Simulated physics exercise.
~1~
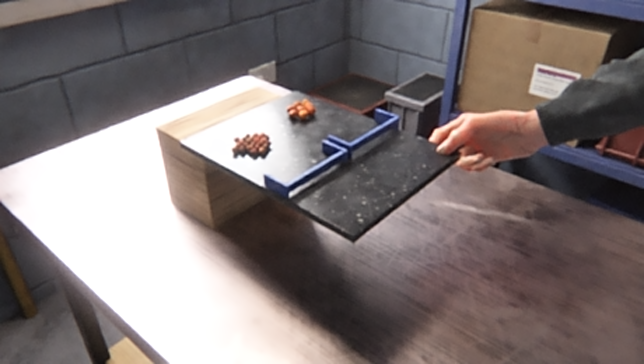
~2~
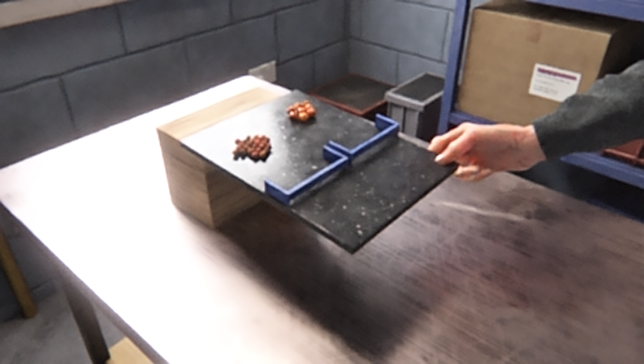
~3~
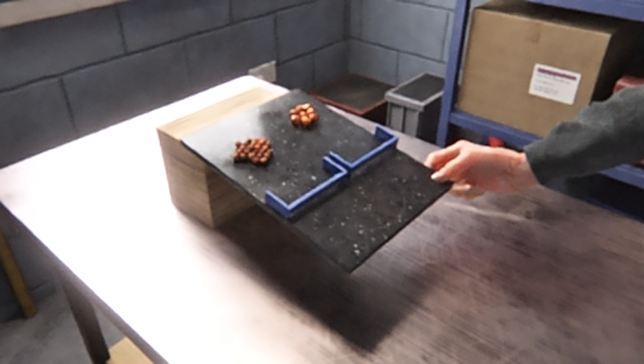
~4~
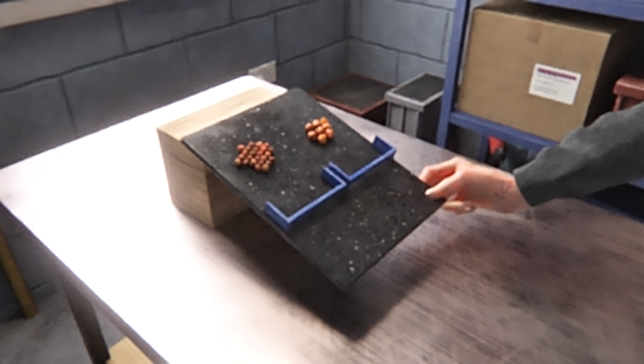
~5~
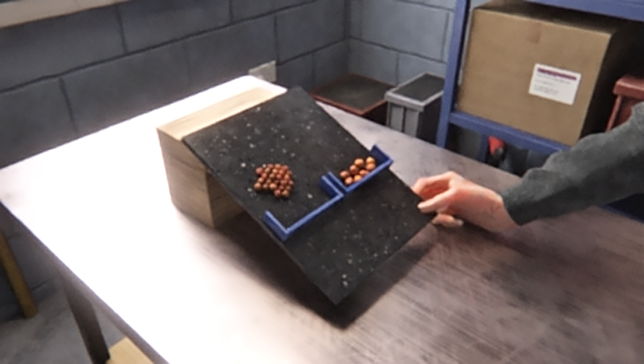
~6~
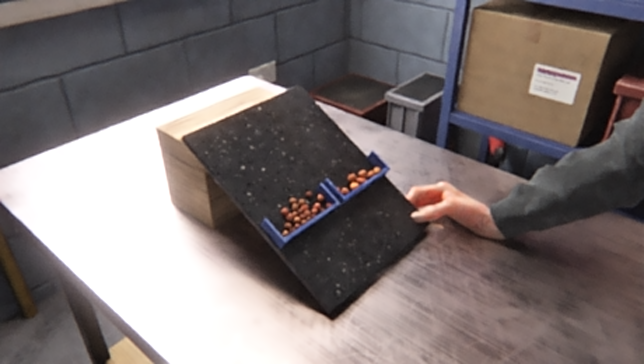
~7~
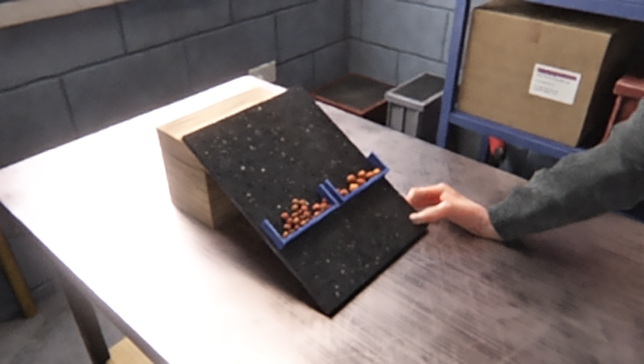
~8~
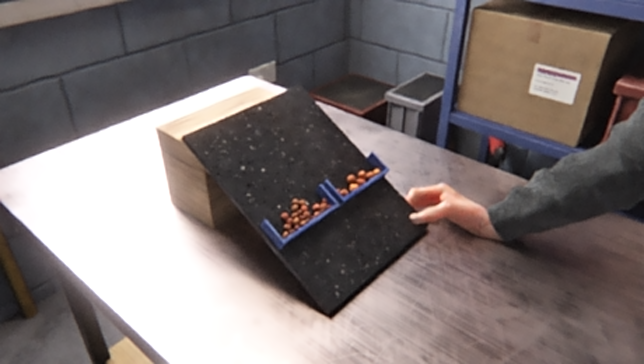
On a table in a workshop-like room, a hand lowered one end of a speckled black board propped on a wooden block, and two clusters of small reddish-orange balls slid down, the farther one first, until both rested against the blue bars.
